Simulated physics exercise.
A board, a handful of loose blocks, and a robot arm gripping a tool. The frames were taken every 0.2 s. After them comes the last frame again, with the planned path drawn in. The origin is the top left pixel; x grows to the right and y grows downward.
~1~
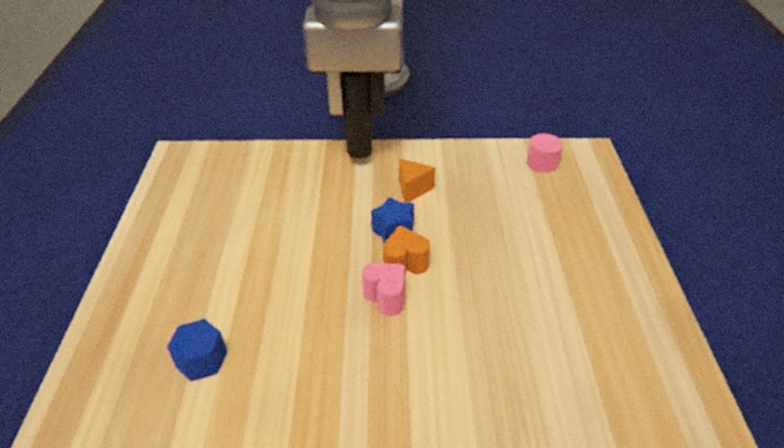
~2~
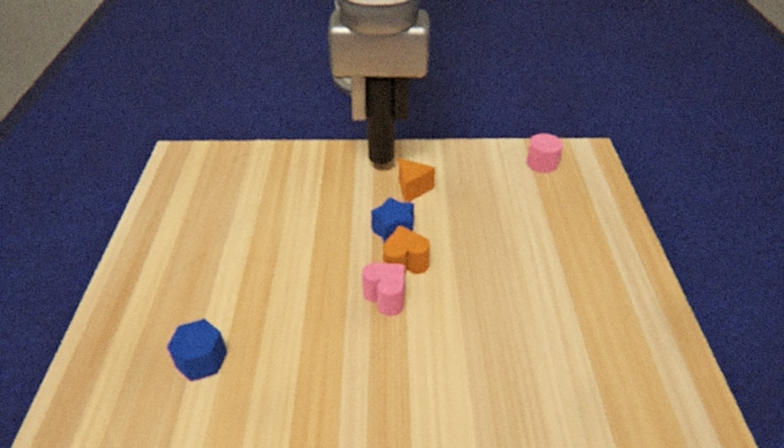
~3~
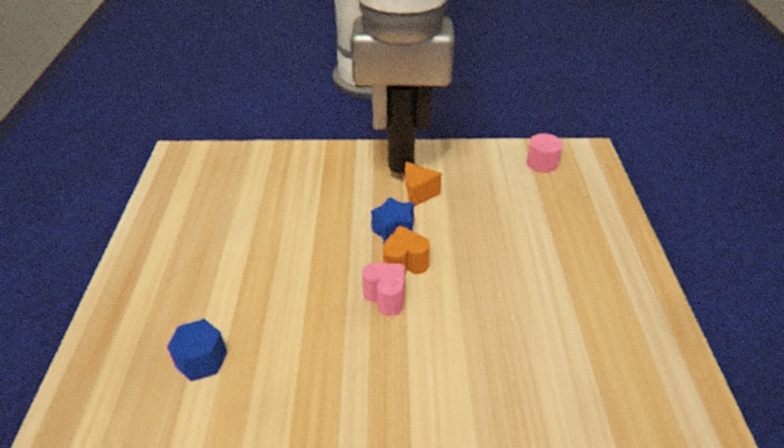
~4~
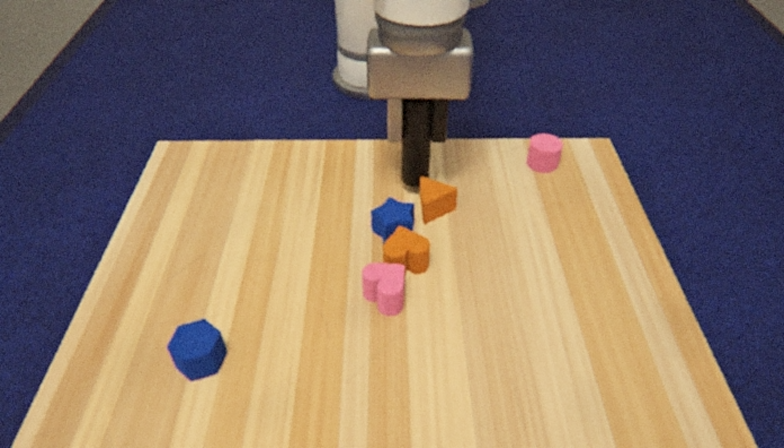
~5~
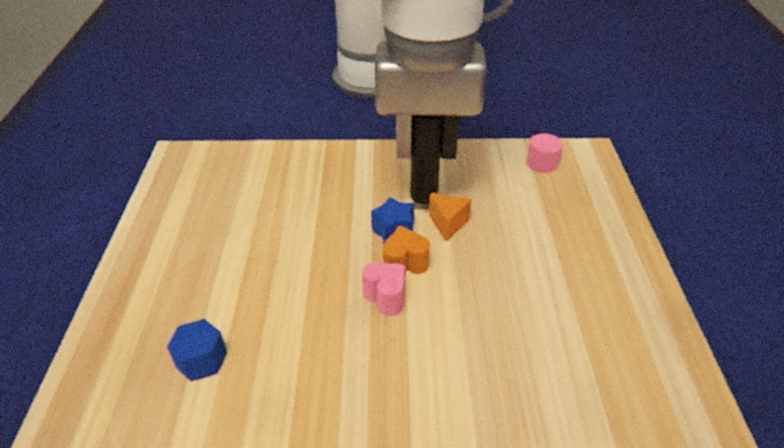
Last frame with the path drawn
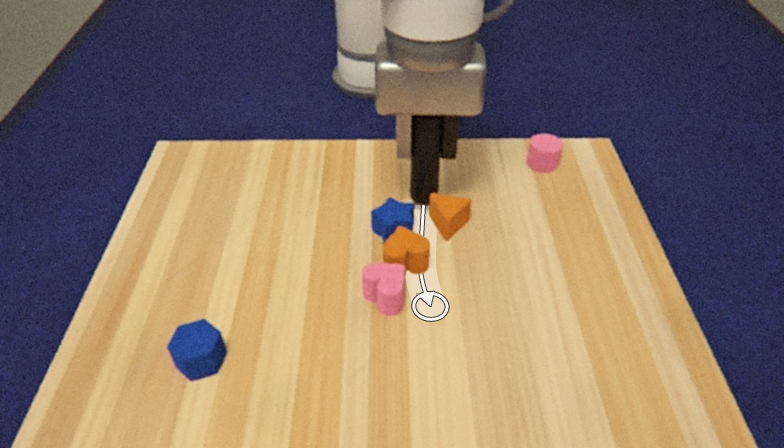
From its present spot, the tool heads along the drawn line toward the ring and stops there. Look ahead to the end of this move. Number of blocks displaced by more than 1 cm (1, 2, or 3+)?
Of all the blocks, three or more travel more than a centimetre.
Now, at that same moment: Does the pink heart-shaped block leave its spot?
Yes.
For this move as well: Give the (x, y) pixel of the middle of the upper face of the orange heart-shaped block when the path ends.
It sits at (387, 266).
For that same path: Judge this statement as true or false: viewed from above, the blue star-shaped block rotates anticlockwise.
This is false.
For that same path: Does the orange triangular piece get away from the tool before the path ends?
Yes, that is what happens.
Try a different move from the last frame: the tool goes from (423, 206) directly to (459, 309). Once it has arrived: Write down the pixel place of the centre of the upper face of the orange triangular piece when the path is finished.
Top centre: (470, 222).
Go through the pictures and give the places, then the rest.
In the first picture, tool's lower end (360, 151); pink heart-shaped block (386, 276); blue star-shaped block (394, 210); orange heart-shaped block (405, 242); orange triangular piece (414, 169).
In the second picture, tool (381, 157); blocks still.
In the third picture, tool (401, 166); orange triangular piece (420, 174).
In the fourth picture, tool (415, 179); orange triangular piece (435, 188).
In the fifth picture, tool (424, 196); pink heart-shaped block (386, 276); blue star-shaped block (394, 210); orange heart-shaped block (405, 242); orange triangular piece (450, 203).
Drawn move, from (423, 206) via (421, 252), ending at (430, 306).
On the path given first. One third of the way, tool (422, 227); blue star-shaped block (388, 218), turned 45° clockwise; orange heart-shaped block (401, 247), turned 30° anticlockwise; orange triangular piece (457, 214), turned 70° anticlockwise.
Two thirds of the way, tool (421, 260); pink heart-shaped block (374, 291), turned 15° anticlockwise; blue star-shaped block (386, 220), turned 70° clockwise; orange heart-shaped block (389, 261); orange triangular piece (457, 215), turned 80° anticlockwise.
At the end, tool (431, 296); pink heart-shaped block (371, 292), turned 20° anticlockwise; blue star-shaped block (386, 220), turned 70° clockwise; orange heart-shaped block (387, 266), turned 35° clockwise; orange triangular piece (457, 215), turned 80° anticlockwise.
